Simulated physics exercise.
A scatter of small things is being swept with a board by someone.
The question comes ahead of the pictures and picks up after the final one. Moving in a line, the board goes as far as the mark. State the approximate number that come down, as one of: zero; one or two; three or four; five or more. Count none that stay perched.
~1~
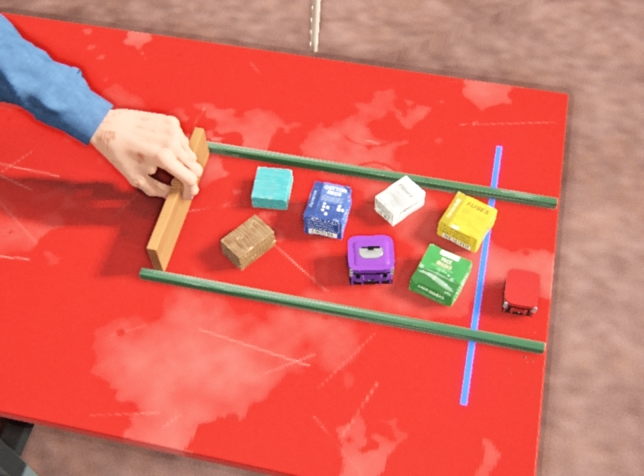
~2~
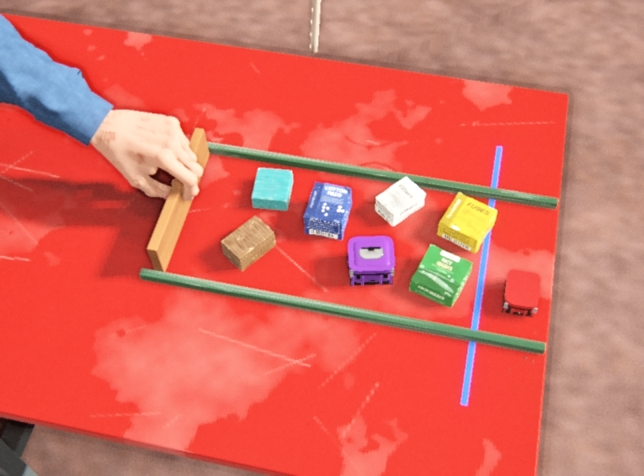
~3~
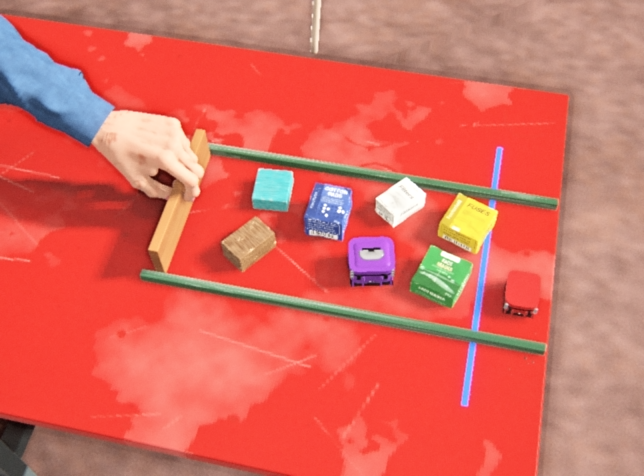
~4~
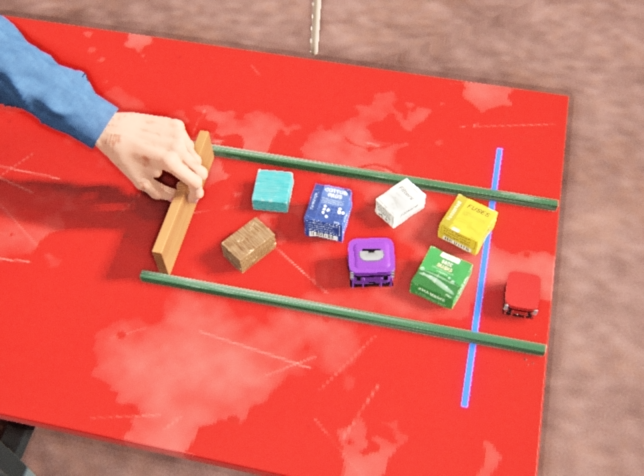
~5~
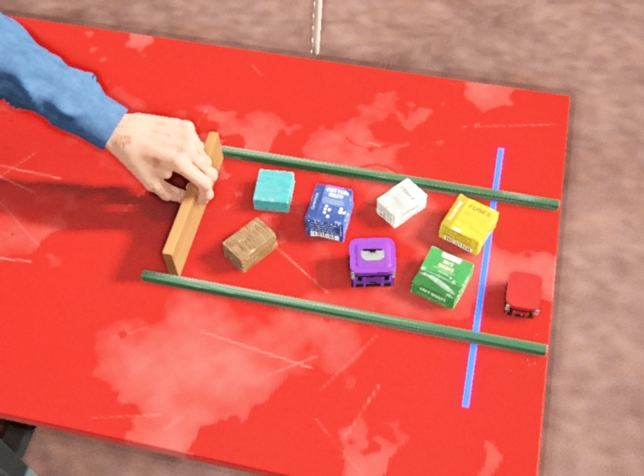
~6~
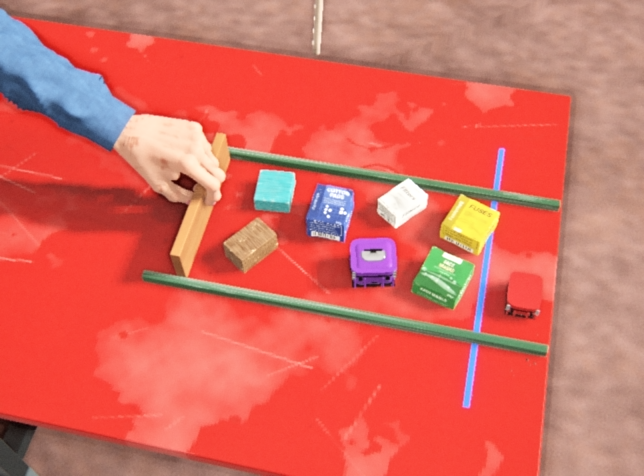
Approximate number down: Three or four.
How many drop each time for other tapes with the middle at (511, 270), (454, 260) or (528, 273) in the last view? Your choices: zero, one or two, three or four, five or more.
In order, the falls would come to at least five; just one or two; more than four.
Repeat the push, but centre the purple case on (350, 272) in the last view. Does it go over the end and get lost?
The purple case stays put.
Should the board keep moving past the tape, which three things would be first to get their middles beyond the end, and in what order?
Earliest first - red case, yellow box, green box.
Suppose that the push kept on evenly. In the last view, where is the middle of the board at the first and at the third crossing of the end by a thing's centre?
The first puts it near (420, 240), the next near (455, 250).
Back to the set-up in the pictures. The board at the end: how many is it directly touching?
The figure is 2.
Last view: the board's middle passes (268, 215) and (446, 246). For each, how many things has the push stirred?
First 2 and then 8.
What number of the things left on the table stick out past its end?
Tally: 2.
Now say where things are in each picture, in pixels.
In the first frame, red case (521, 293); yellow box (467, 222); green box (441, 276); board (180, 198); tape (483, 263).
In the second frame, yellow box (467, 223); board (180, 199).
In the third frame, green box (441, 277); brown block (249, 244).
In the fourth frame, red case (521, 296); white box (400, 203).
In the fifth frame, yellow box (468, 225); purple case (372, 263).
In the sixth frame, red case (523, 296); yellow box (469, 225); green box (443, 278); board (202, 204); tape (486, 265).
A little later, none off yet; red case at rest near (523, 296); yellow box at rest near (469, 225); green box at rest near (443, 278).
Next, none off yet; red case moving near (529, 297); yellow box shifted about its own width near (531, 236); green box shifted about its own width near (491, 285).
When it is over, the number that fall off is three or four; down, white box, green box, yellow box and red case.
